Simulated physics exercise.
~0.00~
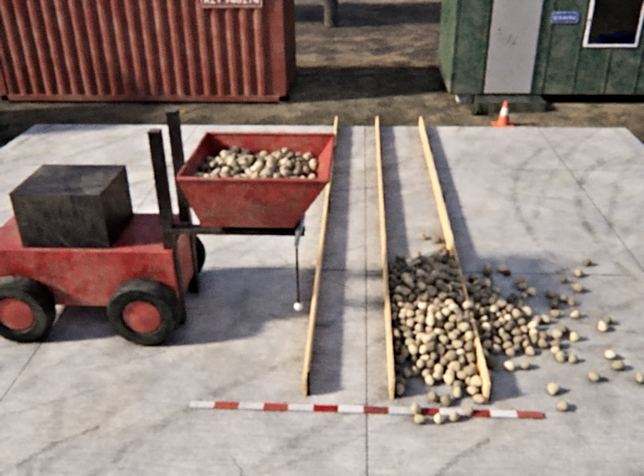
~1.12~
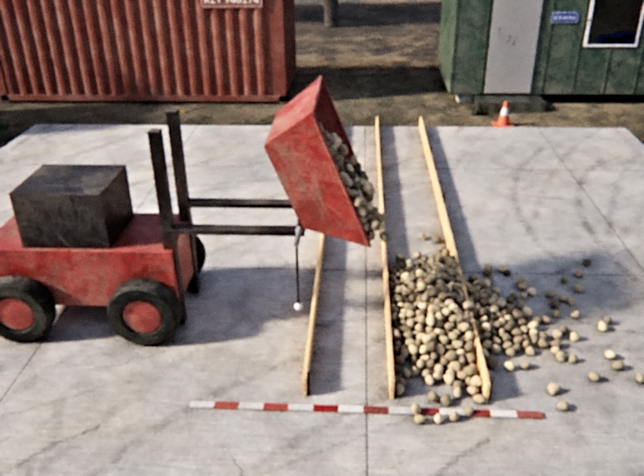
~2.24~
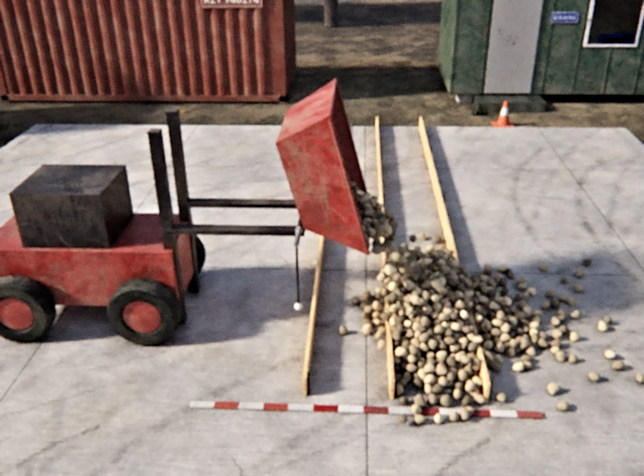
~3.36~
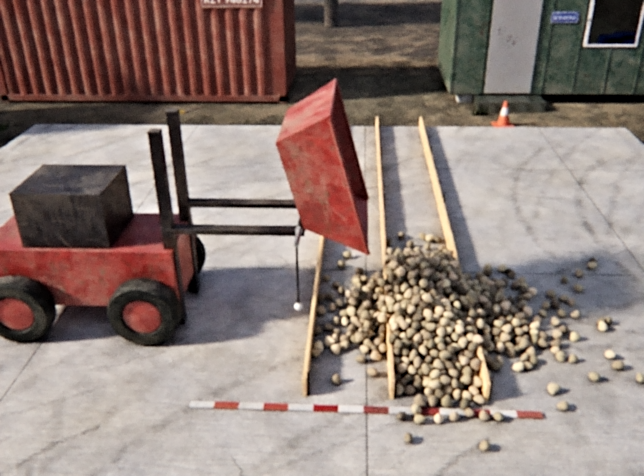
A red forklift tipped its raised skip of rounded stones to the right, pouring them onto the pile already lying between and beyond the wooden boards, until the skip hung steeply tilted and the bigger heap had spread leftward into the nearer bay.
